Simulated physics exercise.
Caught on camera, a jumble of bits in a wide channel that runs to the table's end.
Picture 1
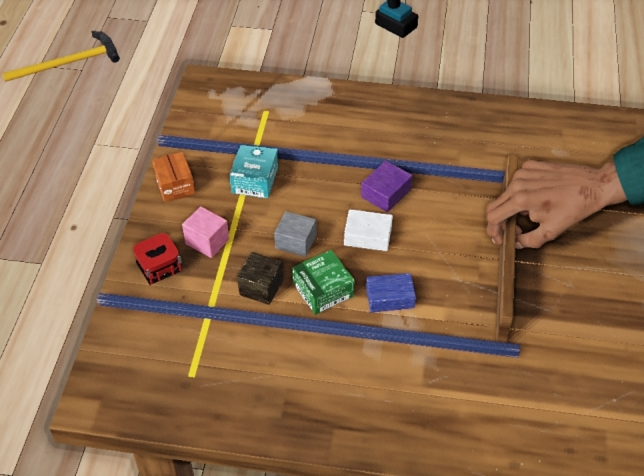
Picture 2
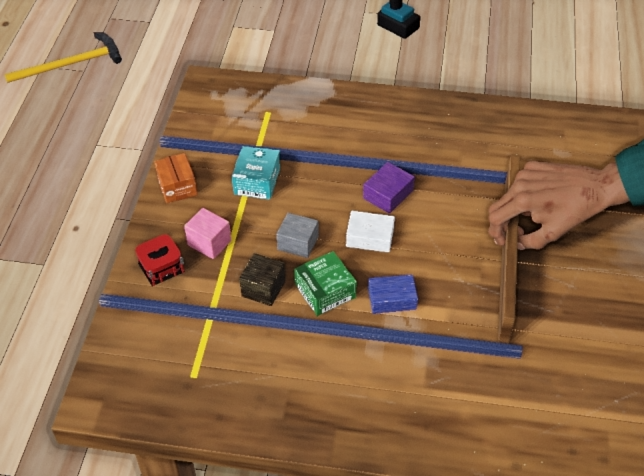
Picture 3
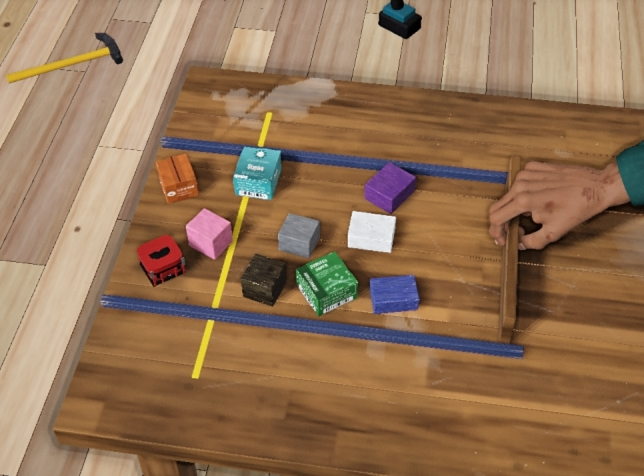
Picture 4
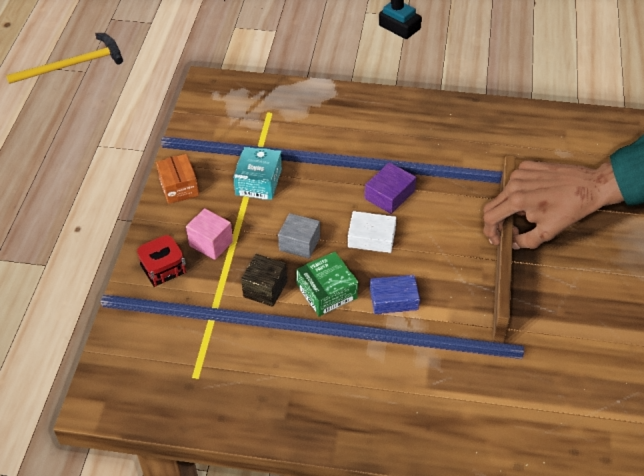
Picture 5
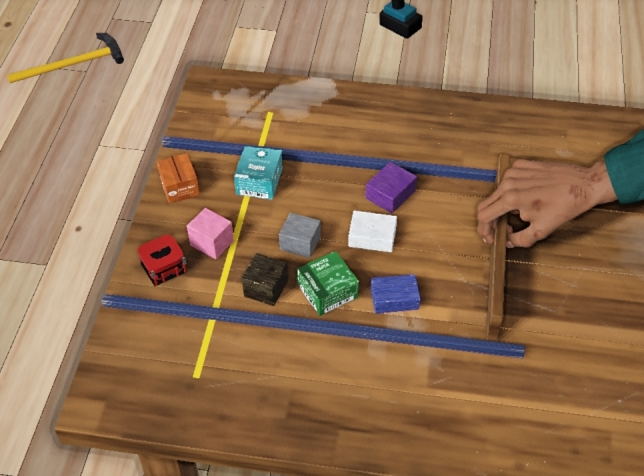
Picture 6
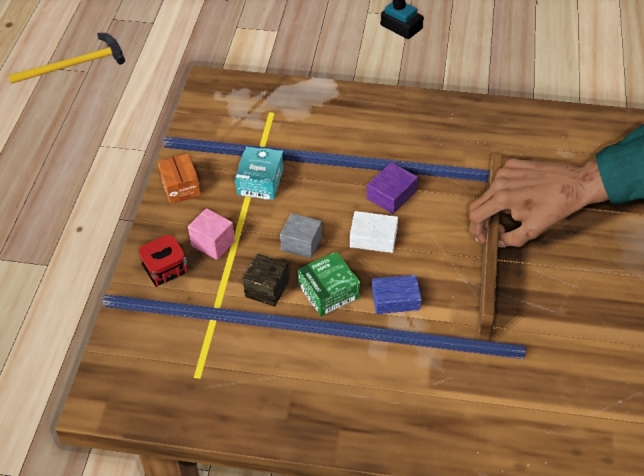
On a wooden table over a plank floor, seen from above at a slant, two blue rails flank a wide channel crossed by a yellow strip. Orange, red and pink blocks sit left of the strip, a turquoise box on it, and black, grey, green, purple, white and blue pieces to its right. A hand at right holds a wooden board still, then slides it slightly left, touching none of the pieces, while the view barely shifts.
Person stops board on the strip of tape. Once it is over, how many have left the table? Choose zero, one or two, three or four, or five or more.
One or two of them have left the table.
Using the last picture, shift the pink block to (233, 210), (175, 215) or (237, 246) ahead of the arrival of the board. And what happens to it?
Try one it is not knocked off; try two it is not knocked off; try three it is not knocked off.
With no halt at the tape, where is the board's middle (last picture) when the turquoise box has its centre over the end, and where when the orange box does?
The middle is at (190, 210) when it's the turquoise box, and at (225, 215) when it's the orange box.
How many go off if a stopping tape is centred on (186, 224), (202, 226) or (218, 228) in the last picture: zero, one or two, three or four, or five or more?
Counts for the three spots in order: 5 or more; either three or four; three to four.
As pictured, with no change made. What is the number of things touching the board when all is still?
3 in contact.
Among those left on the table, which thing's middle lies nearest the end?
Foremost is the black block.
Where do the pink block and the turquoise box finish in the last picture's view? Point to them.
You'll find the first one at (150, 235) and the second at (200, 167).
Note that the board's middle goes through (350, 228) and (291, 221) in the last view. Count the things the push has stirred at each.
By then 6, and later 9.
Early on, none off yet; orange box at rest near (179, 178); red case at rest near (163, 261); pink block at rest near (212, 234).
A while later, none off yet; orange box at rest near (179, 178); red case moving near (157, 260); pink block at rest near (212, 234).
Finally, the number that fall off is one or two; lost, red case.
